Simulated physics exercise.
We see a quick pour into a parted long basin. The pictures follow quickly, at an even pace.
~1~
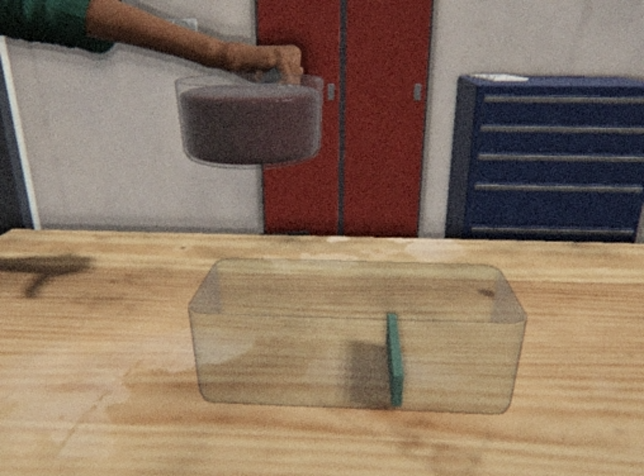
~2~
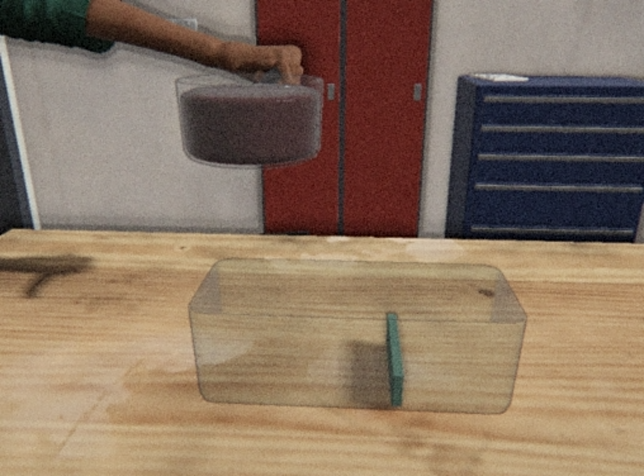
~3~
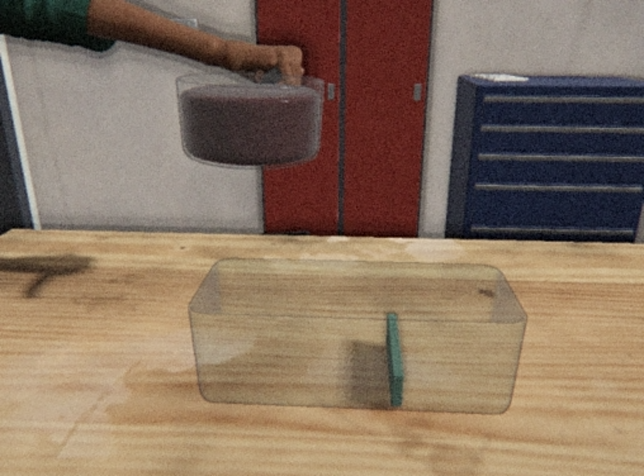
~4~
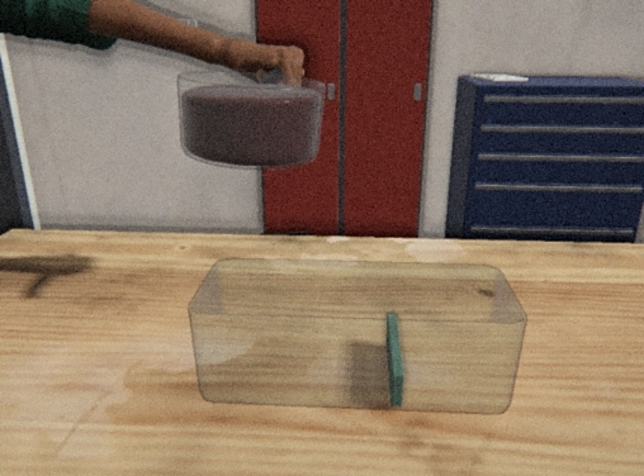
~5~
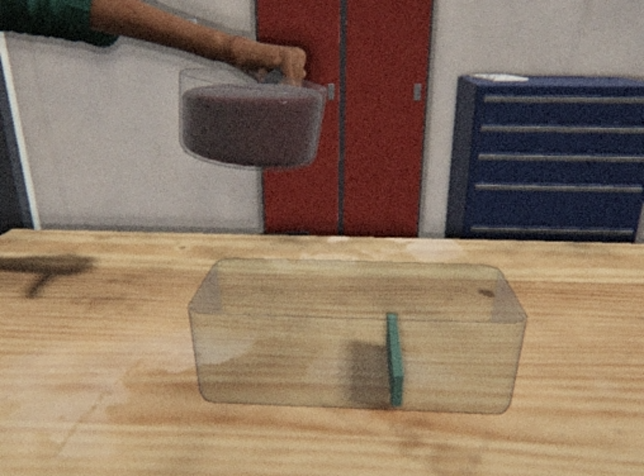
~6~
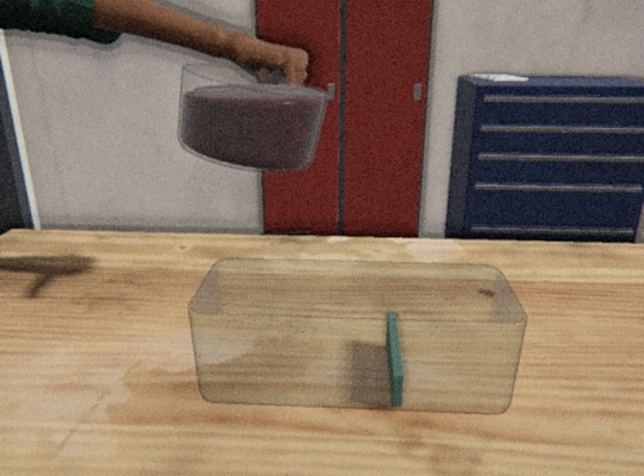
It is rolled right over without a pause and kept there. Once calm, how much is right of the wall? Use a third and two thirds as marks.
The share right of the wall is from a third to two thirds.
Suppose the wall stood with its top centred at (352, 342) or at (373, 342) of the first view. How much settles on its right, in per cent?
About 70 and 65 per cent.
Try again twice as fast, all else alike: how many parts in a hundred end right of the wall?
Near 30 %.
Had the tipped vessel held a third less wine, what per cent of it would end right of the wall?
Roughly 25 in a hundred.
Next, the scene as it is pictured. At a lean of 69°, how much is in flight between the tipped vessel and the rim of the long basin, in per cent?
About 35 per cent.
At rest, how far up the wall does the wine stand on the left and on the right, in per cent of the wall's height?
The left part 40 per cent, the right part 70.
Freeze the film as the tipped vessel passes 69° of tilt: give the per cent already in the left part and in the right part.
The left part 5 per cent, the right part 10.
A moment on, the tilt is 69° and 50 per cent is still to pour, 5 is left of the wall and 8 right of it.
Next, the tilt is 107° and 6 per cent is still to pour, 35 is left of the wall and 48 right of it.
Then the tilt is 116° and 0 per cent is still to pour, 50 is left of the wall and 48 right of it.
Later the tilt is 116° and 0 per cent is still to pour, 50 is left of the wall and 49 right of it.
At rest 50 per cent lies left of the wall, 48 right of it and 1 outside.
